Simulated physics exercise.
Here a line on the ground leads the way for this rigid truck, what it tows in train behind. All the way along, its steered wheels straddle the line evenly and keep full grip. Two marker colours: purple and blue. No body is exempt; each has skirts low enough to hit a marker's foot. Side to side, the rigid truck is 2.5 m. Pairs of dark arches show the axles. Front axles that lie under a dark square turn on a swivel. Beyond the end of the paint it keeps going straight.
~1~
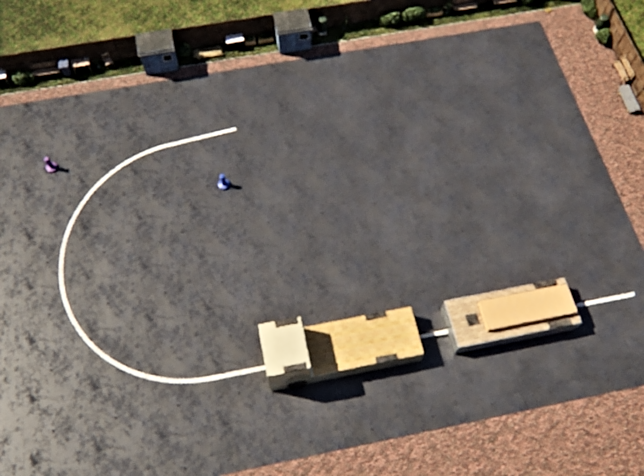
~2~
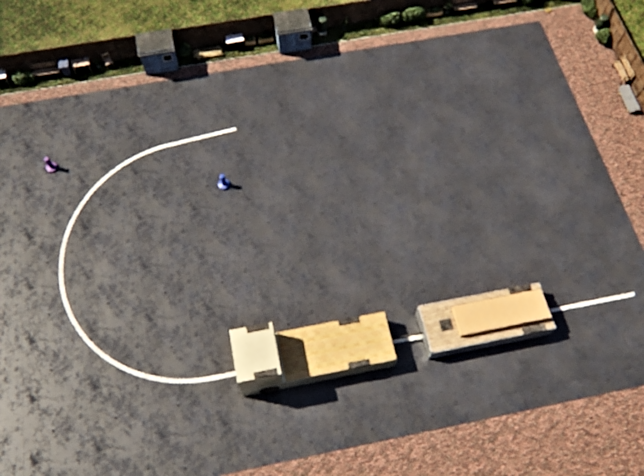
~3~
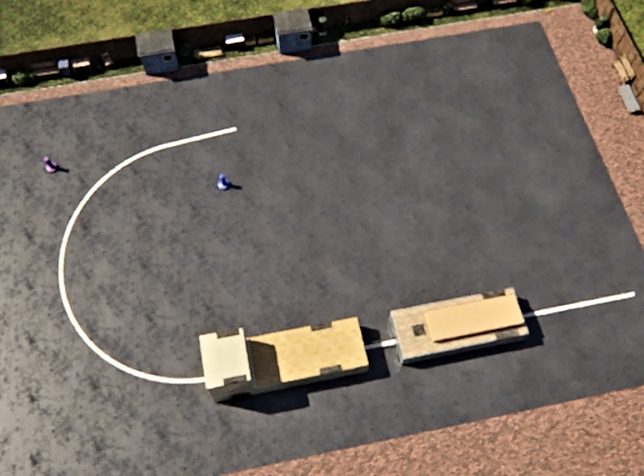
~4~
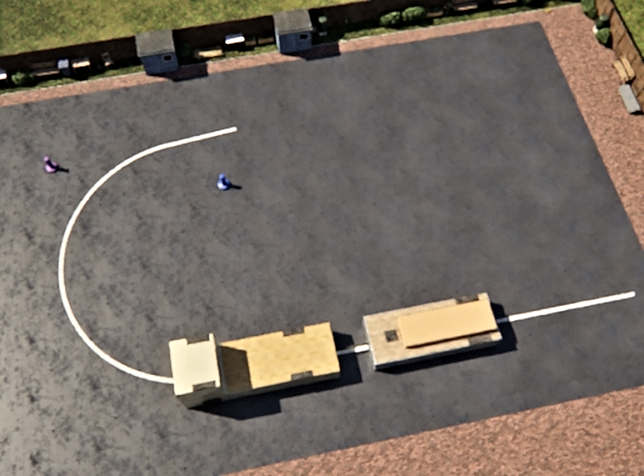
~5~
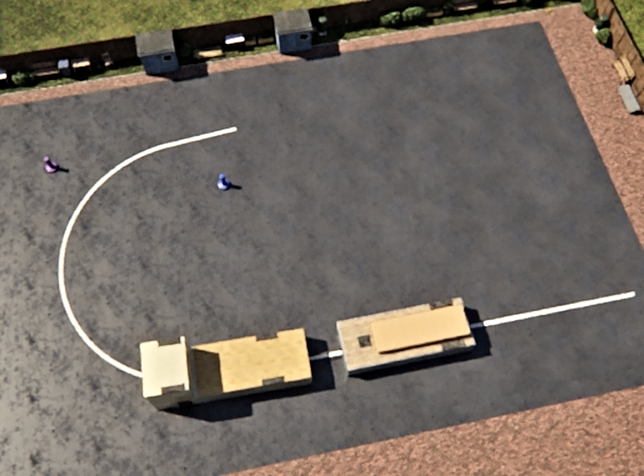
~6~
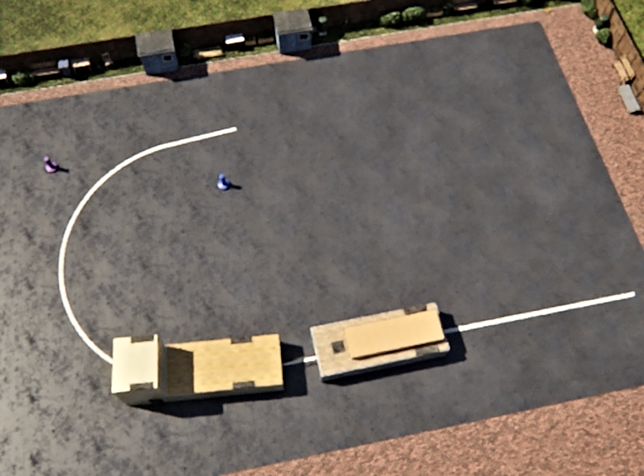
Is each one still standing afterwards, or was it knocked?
My guess is the purple one is left alone; my guess is the blue one is left alone.
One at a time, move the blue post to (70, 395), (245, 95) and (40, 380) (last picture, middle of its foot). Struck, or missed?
Place one: No contact; place two: No contact; place three: No contact.
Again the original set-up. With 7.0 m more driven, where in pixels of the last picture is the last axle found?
(295, 354).
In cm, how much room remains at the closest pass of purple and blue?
To spare - purple: 80, blue: 30.
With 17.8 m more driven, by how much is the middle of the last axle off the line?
220 cm.
7.6 m further on, the last axle is at (285, 355) of the last picture, 10 cm off the line.
13.6 m further on, the last axle is at (193, 349) of the last picture, 125 cm off the line; purple has been passed with 80 cm to spare.
15.3 m further on, the last axle is at (171, 341) of the last picture, 165 cm off the line.
34.0 m further on, the last axle is at (206, 149) of the last picture, 170 cm off the line; blue has been passed with 35 cm to spare.
38.2 m further on, the last axle is at (271, 120) of the last picture, 75 cm off the line; 0 of 2 struck in all.
